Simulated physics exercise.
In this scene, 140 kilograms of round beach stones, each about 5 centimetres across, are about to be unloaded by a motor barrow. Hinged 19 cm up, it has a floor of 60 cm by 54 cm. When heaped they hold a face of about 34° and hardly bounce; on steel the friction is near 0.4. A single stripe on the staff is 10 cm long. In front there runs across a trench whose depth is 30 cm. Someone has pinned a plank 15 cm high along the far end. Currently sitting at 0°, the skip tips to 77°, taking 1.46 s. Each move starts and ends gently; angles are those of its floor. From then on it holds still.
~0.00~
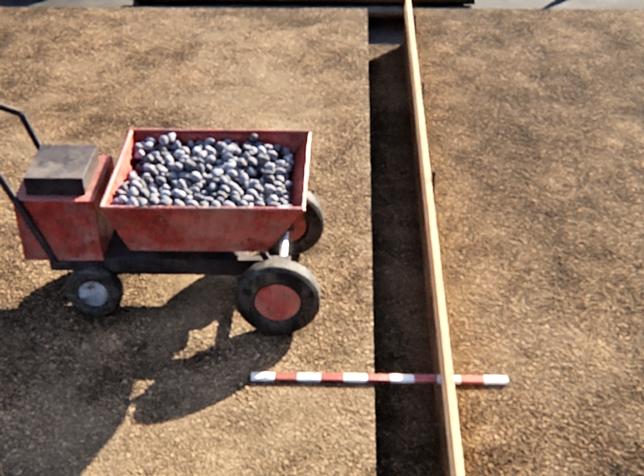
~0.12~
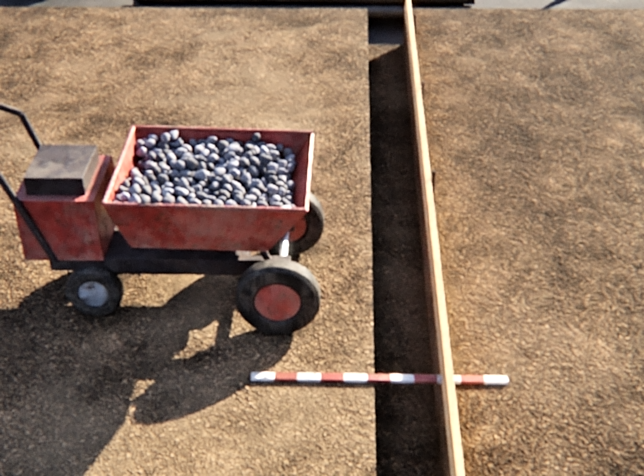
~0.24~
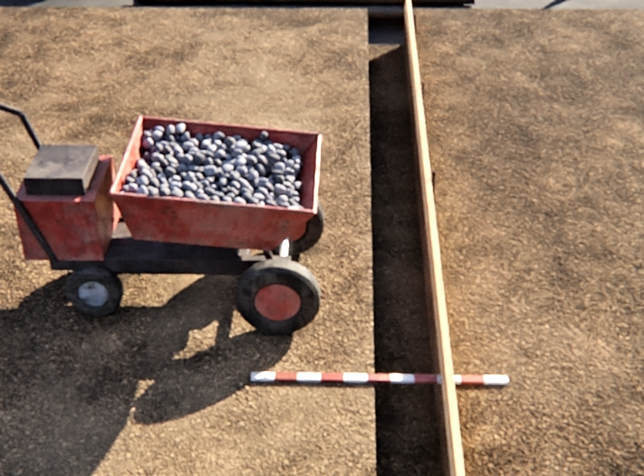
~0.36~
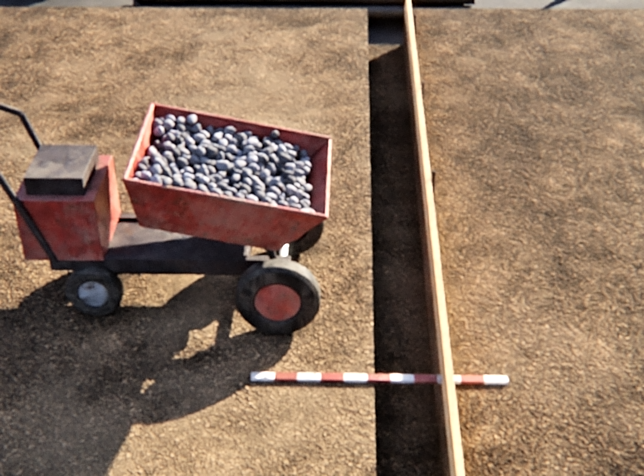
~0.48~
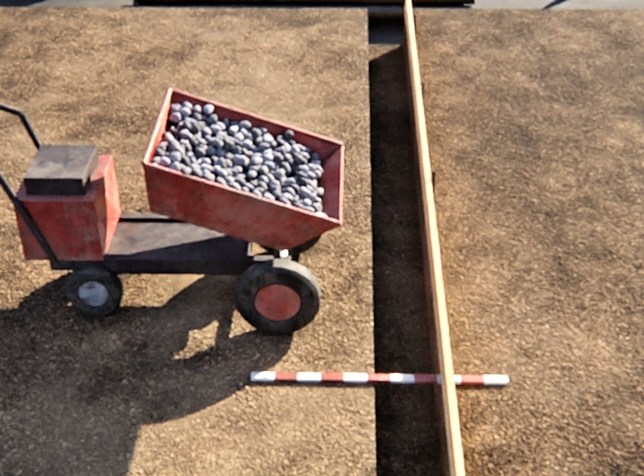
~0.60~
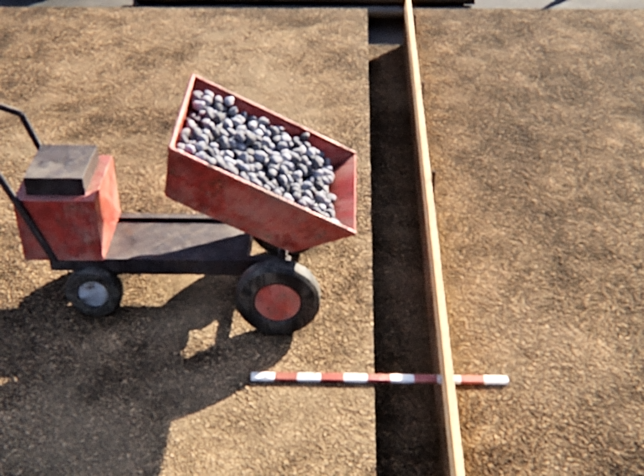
A red skip full of smooth grey stones rose at its left end on a small motor barrow, tilting steadily toward the trench on the right, while the barrow itself stayed put.
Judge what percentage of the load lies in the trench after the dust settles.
About 76 %.
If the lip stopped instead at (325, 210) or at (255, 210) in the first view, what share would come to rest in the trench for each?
Roughly 40 per cent, then 95 per cent.
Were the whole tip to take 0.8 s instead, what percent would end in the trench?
It would be near 70 percent.
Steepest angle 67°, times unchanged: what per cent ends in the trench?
It would be close to 75 percent.
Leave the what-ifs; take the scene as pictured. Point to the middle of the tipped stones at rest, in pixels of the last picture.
The resting stones are centred at roughly (413, 319).
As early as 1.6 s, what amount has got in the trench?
By that moment, roughly 50 per cent of the load.
After 1.1 s the floor is at 65°; 96 % in the skip, 4 % in the trench; the foremost stones are at (426, 286).
After 1.6 s the floor is at 77°; 28 % in the skip, 50 % in the trench, 21 % past the trench; the foremost stones are at (565, 302).
After 1.9 s the floor is at 77°; 6 % in the skip, 70 % in the trench, 24 % past the trench; the foremost stones are past the picture's edge.
After 3.9 s the floor is at 77°; 0 % in the skip, 76 % in the trench, 24 % past the trench; the foremost stones are past the picture's edge.
